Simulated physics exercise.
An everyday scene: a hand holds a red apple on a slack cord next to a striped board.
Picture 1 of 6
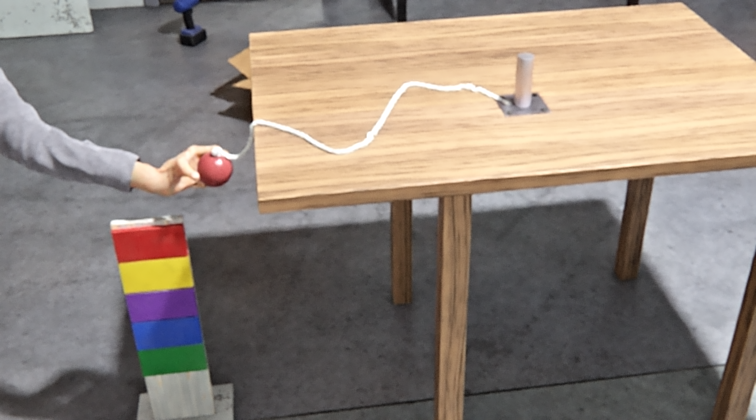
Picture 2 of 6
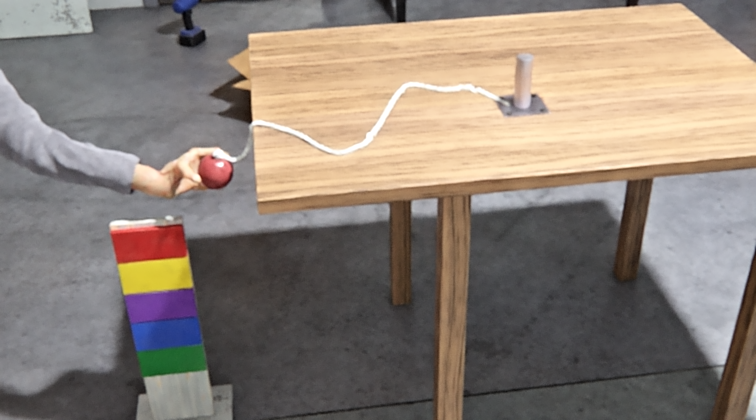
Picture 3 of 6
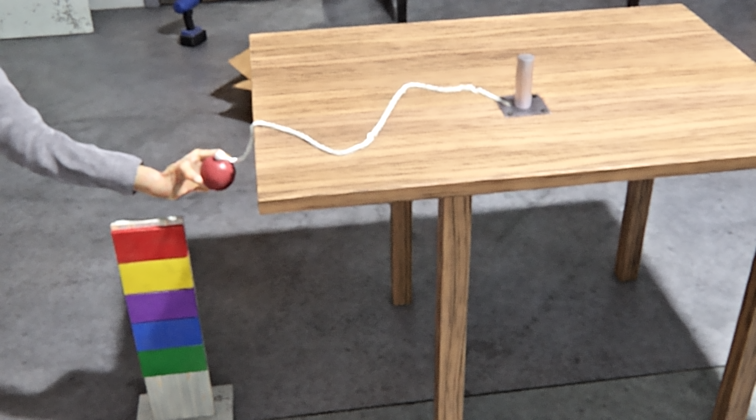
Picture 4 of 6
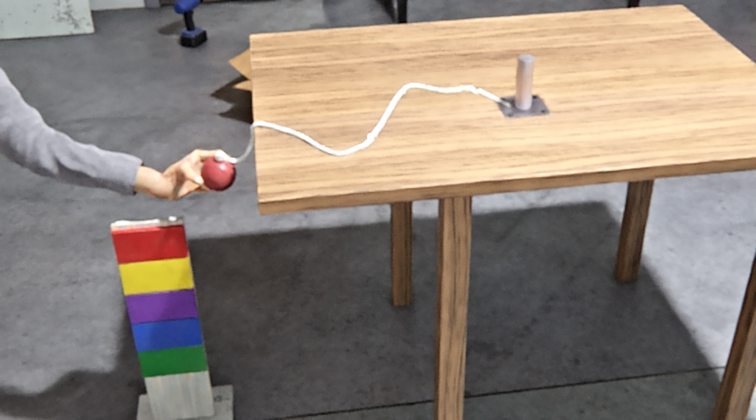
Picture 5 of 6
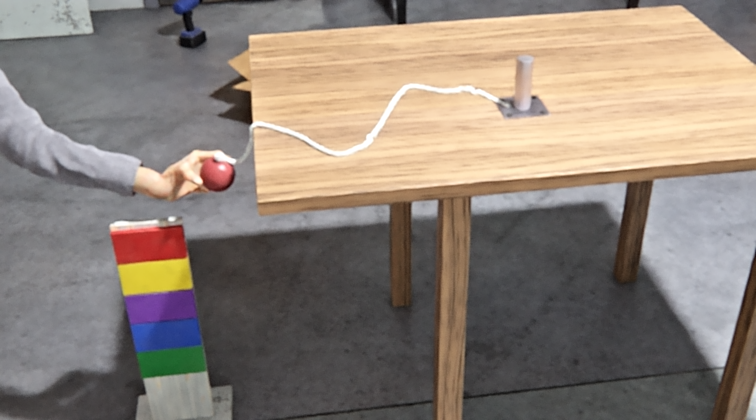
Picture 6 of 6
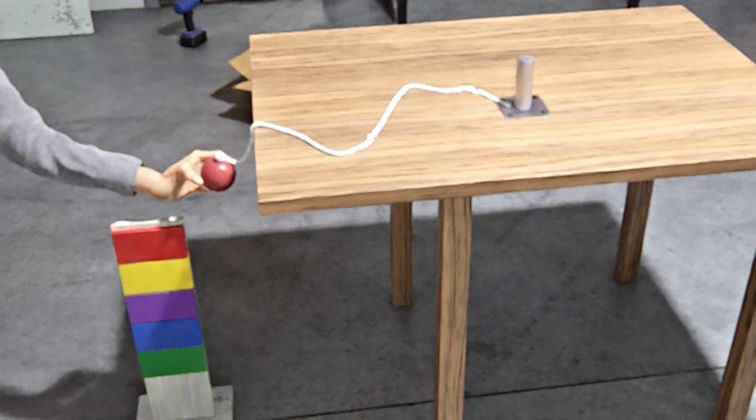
A hand in a grey sleeve holds a small red ball beside the left edge of a wooden table, seen from slightly above in a room with a grey floor. A white cord winds from the ball across the tabletop to a short upright peg, while a striped block of red, yellow, purple, blue and green stands below the hand. The hand and ball shift very slightly, and the camera stays still.
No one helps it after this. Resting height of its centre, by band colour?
Blue.
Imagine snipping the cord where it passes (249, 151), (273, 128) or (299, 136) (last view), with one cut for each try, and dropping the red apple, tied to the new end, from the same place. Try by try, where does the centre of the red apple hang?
First try near (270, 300), second near (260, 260), third near (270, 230).
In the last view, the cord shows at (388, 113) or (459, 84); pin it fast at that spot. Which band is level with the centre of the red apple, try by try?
Results, in sequence: Yellow / purple.
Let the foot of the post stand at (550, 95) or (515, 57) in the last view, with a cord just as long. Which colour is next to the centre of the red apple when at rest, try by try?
Purple; purple.
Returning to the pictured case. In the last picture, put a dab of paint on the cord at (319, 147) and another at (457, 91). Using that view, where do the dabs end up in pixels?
Around (262, 188); the other one around (420, 111).
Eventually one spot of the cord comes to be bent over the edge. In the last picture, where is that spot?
In the last picture it is at roughly (375, 135).
Soon after, apple near (238, 297); level with purple.
After that, apple near (296, 301); level with purple.
And then, apple near (263, 316); level with blue.
In the end, apple near (276, 316); level with blue. The cord holds its middle at blue.
